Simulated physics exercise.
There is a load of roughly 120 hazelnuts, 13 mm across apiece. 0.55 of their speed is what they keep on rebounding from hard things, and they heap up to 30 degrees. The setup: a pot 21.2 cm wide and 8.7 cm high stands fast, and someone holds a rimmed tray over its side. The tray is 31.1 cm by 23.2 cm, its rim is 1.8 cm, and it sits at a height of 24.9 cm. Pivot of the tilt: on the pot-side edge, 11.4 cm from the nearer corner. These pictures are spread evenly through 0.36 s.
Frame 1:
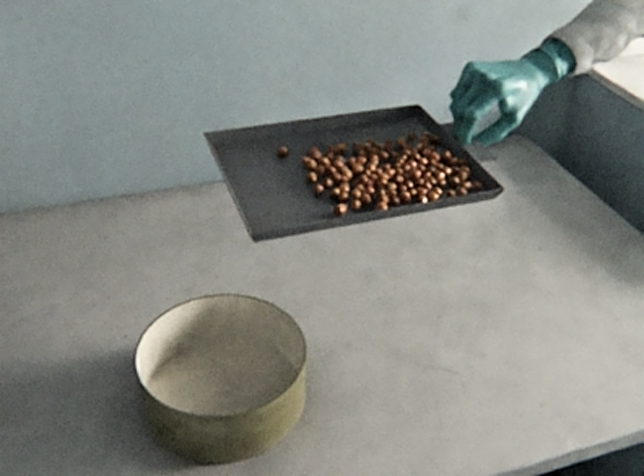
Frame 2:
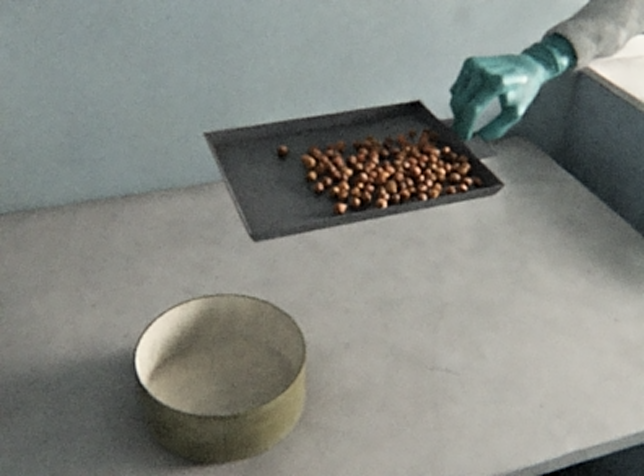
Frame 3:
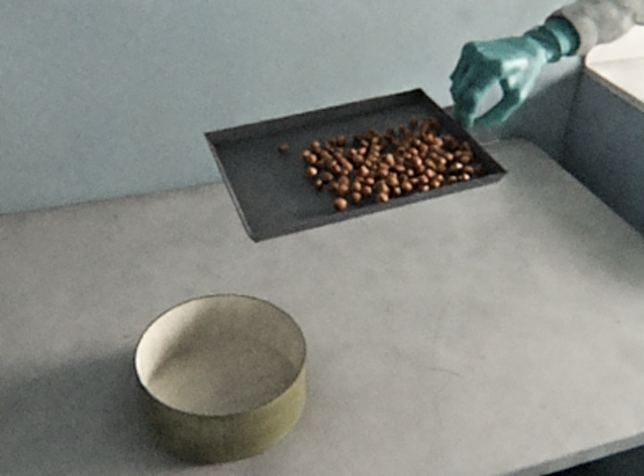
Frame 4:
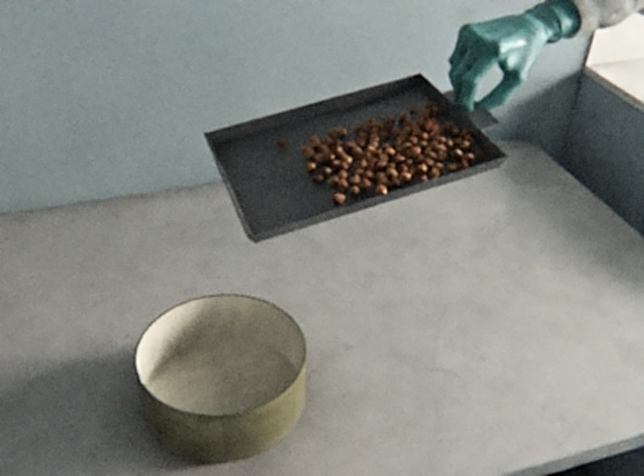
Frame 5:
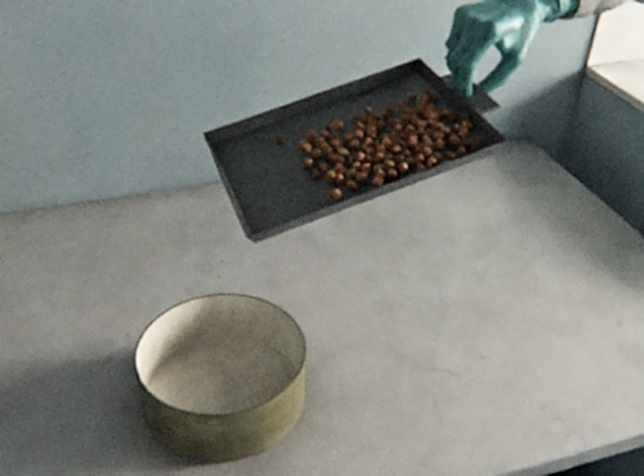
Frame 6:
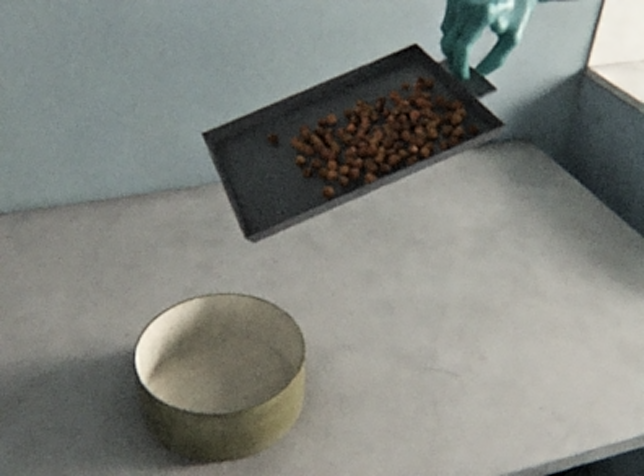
A teal-gloved hand raises the right end of a dark rimmed tray of brown hazelnuts, tilting it gradually toward its left edge above a grey table with a round pot, while the nuts shift slightly left in a loose heap.
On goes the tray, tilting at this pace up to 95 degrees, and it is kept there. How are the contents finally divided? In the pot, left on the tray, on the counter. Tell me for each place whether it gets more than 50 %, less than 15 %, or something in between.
I expect pot: More than 50 %, tray: Less than 15 %, counter: In between.
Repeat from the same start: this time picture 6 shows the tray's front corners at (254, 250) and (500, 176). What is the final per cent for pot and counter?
Pot 85 % / counter 15 %.
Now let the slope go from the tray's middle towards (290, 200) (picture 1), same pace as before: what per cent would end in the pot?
Roughly 100 % of the pieces.
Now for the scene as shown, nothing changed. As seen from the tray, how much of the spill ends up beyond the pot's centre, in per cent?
I'd put it close to 70 per cent.
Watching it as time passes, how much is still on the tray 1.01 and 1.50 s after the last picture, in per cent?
First 50, then 0.
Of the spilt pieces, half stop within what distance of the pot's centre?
22 cm.
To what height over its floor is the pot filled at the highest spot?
Some 2.0 cm above the floor.
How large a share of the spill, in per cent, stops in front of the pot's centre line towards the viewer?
0 %.
Then, 0.61 s after the last picture, tilt 54 degrees; the tray holds 60 %, the pot 15 %.
Then, 1.01 s after the last picture, tilt 78 degrees; the tray holds 50 %, the pot 35 %.
Then, 1.50 s after the last picture, tilt 95 degrees; the tray holds 0 %, the pot 70 %.
In the end, pot 70 %, tray 0 %, counter 30 %.
